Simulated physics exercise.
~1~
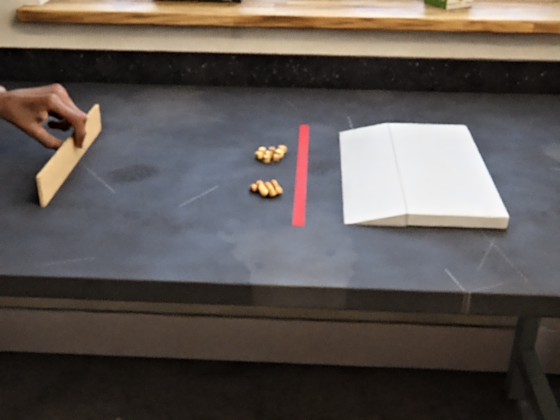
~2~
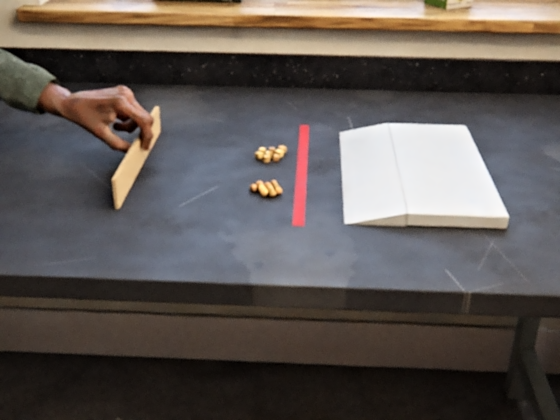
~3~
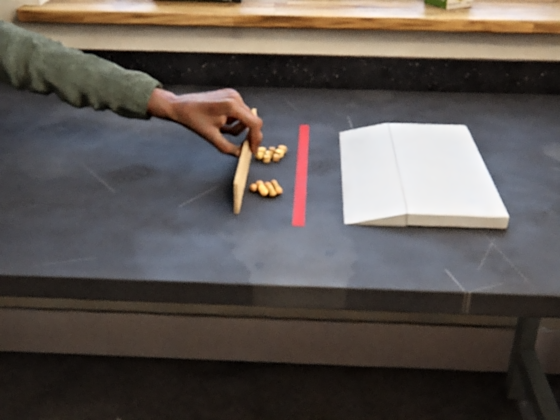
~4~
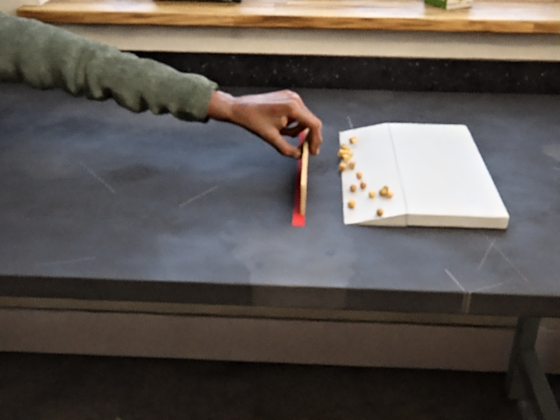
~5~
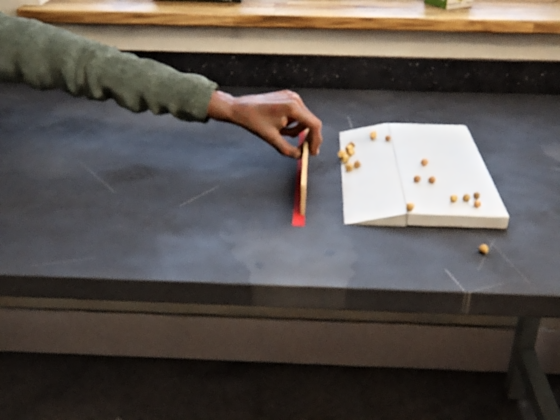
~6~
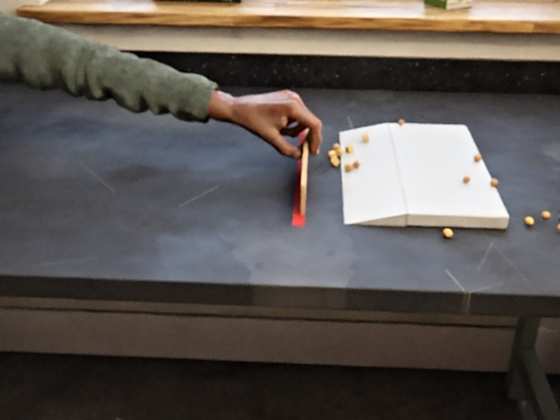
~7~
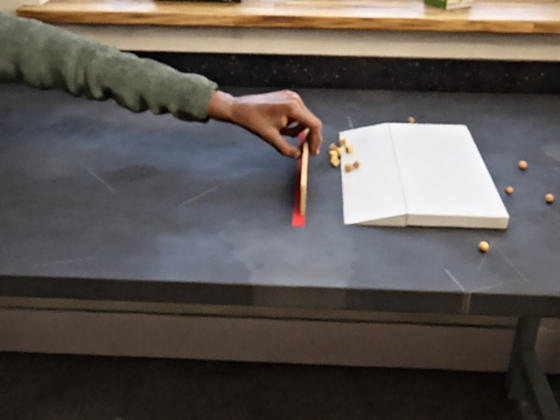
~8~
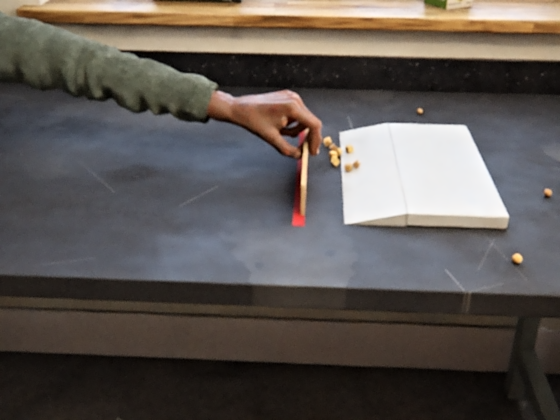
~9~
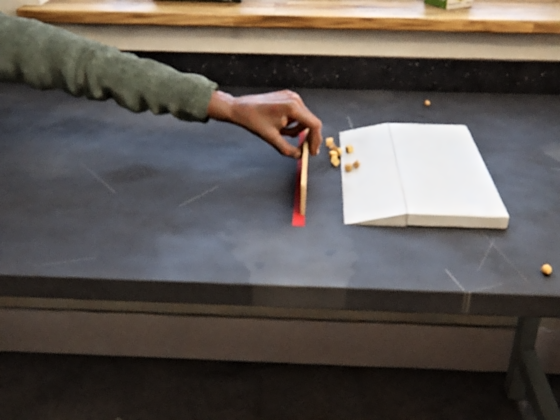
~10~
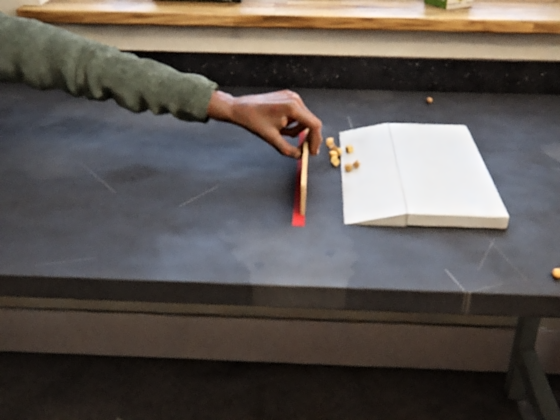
A hand sweeps a card to red tape, scattering nuggets over a white ramp, some staying behind.
